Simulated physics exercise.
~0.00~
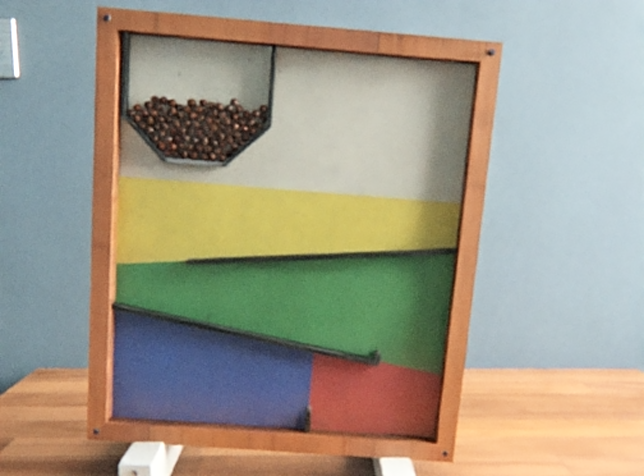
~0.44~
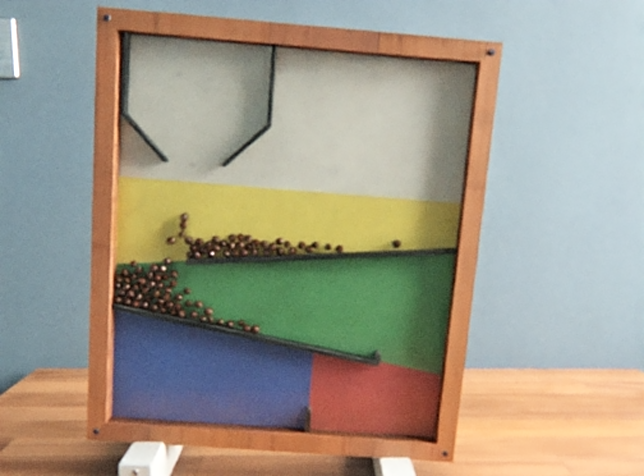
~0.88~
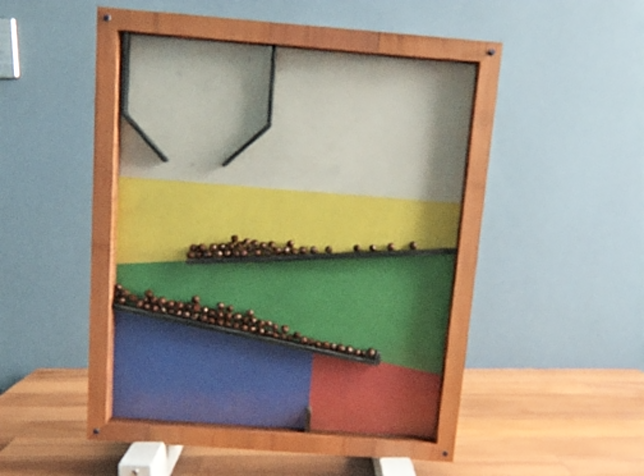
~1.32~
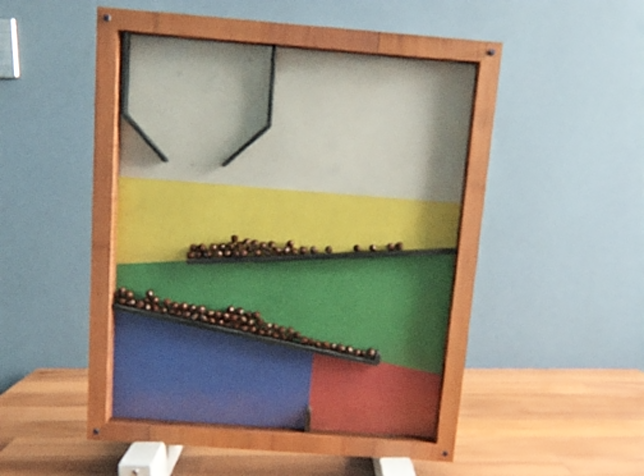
Dark wooden beads fill a hopper at the upper left of an upright, wood-framed box, seen from the front on a wooden tabletop against a blue wall. Inside, a pale area sits above yellow and green bands, with blue at the lower left and red at the lower right, and two dark sloping ledges cross the panel. The hopper's bottom opens and the beads drop, some piling on the upper ledge and others onto the lower one. They spread along both slopes in thin rows. Finally they rest there, more on the lower ledge, with none in the blue or red compartments.
